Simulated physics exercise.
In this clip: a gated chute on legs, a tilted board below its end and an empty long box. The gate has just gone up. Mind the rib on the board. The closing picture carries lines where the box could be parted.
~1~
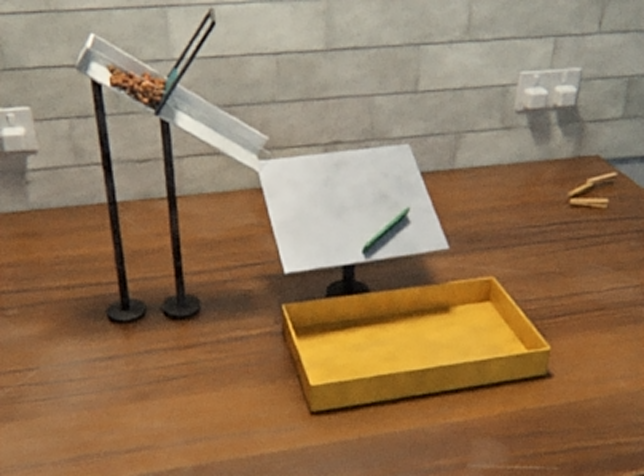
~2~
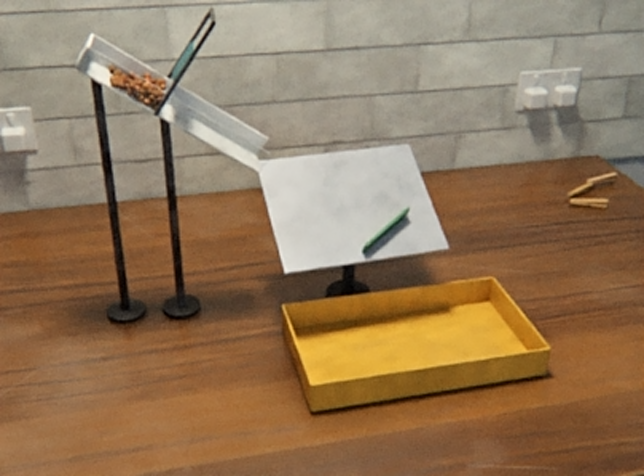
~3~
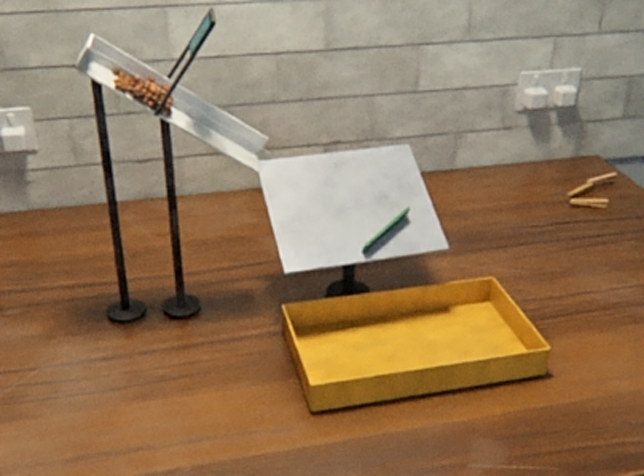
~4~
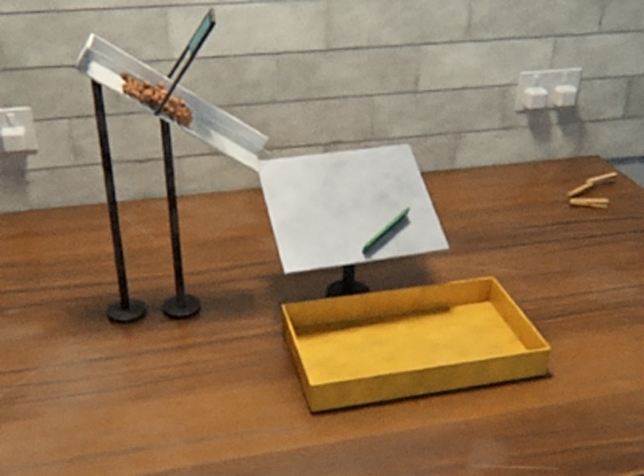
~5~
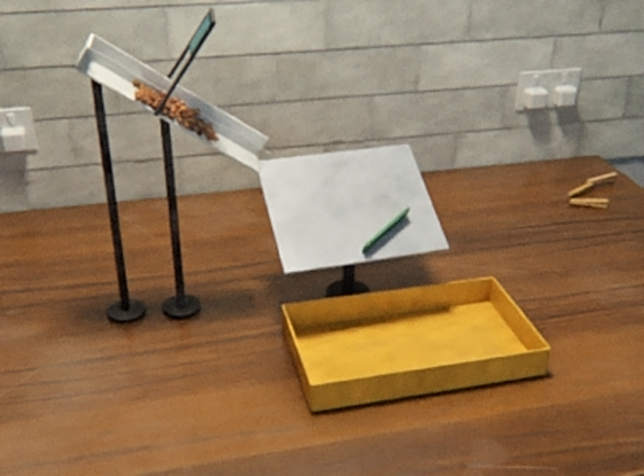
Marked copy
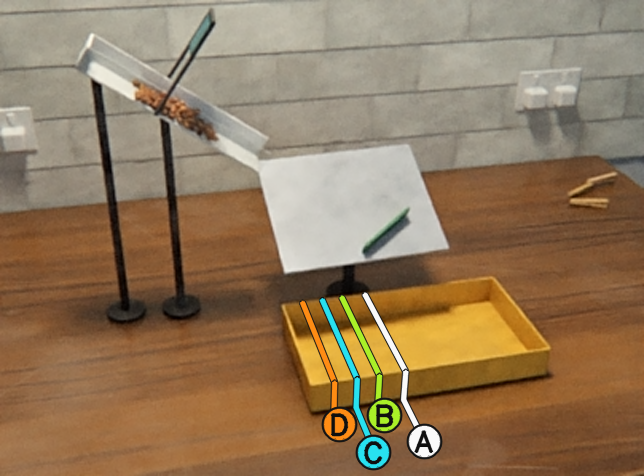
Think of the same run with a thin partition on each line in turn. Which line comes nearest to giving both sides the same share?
The best line is B.
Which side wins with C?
More lands on the right.
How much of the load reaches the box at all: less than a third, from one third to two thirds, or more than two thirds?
It is more than two thirds.
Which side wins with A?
Left.
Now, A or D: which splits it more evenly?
Here it is line A.
On the marked copy, line A crosses the front rim at (405, 370); line B crosses the front rim at (379, 374); line C crosses the front rim at (356, 378); line D crosses the front rim at (334, 381).
With A, of what is caught, the larger part on the left of the divider, about a tenth on the right.
With B, of what is caught, roughly a third on the left of the divider, roughly two thirds on the right.
With C, of what is caught, just a few on the left of the divider, almost all on the right.
With D, of what is caught, not one piece on the left of the divider, every piece on the right.
